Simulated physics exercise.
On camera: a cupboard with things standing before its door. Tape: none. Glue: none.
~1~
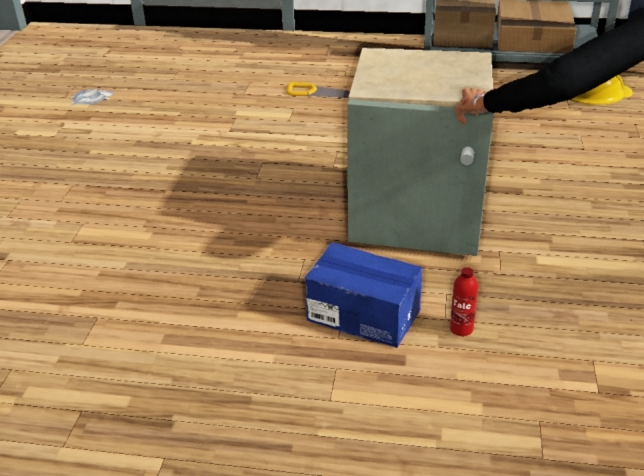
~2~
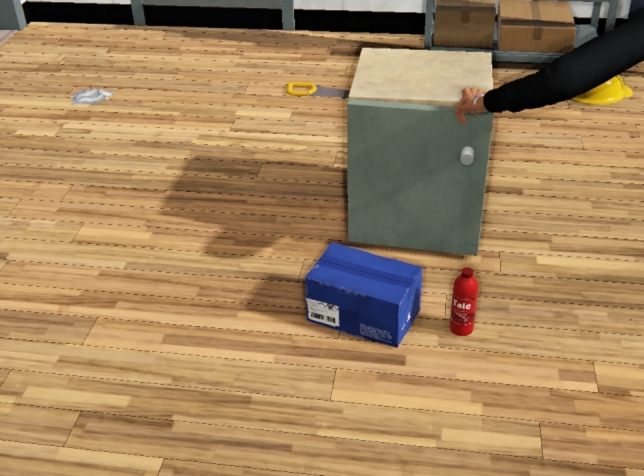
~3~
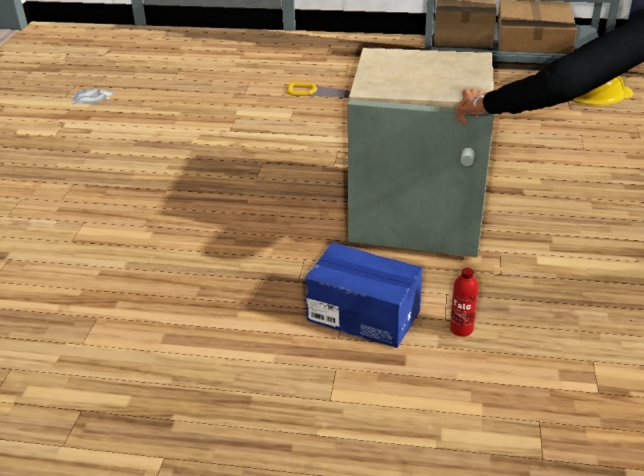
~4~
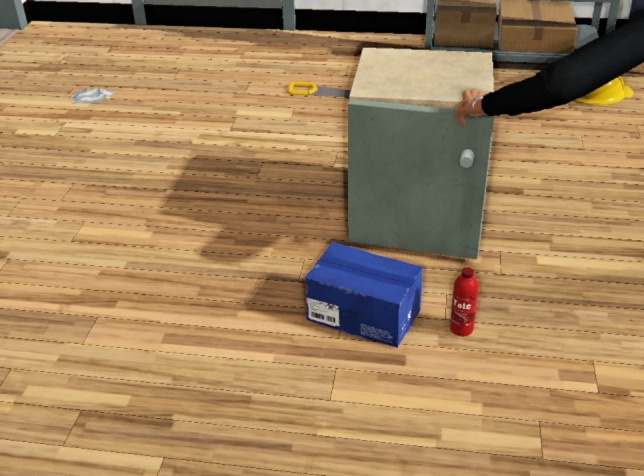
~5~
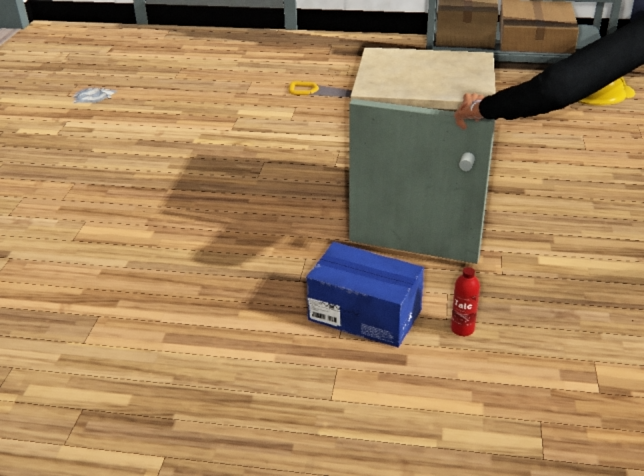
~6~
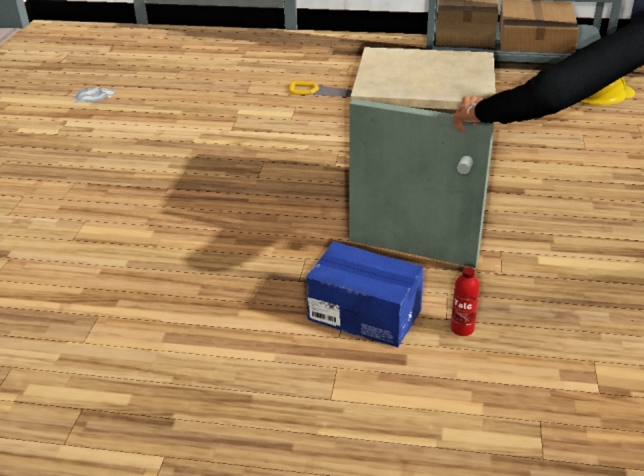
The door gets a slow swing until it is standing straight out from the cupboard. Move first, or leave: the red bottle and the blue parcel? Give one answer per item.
Red bottle: Leave; blue parcel: Move first.
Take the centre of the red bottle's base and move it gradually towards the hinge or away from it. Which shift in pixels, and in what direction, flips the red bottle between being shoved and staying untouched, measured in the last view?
20 pixels left.
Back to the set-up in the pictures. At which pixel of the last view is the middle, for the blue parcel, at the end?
You'll find it close to (273, 299).
Then, 1.48 s past the last view, door 59° open; red bottle at rest near (466, 300); blue parcel travelled a little near (343, 298).
Then, 1.96 s past the last view, door 75° open; red bottle at rest near (466, 300); blue parcel travelled a little near (310, 301).
Finally, the red bottle escapes contact, near (466, 300); the blue parcel gets knocked, near (273, 299).
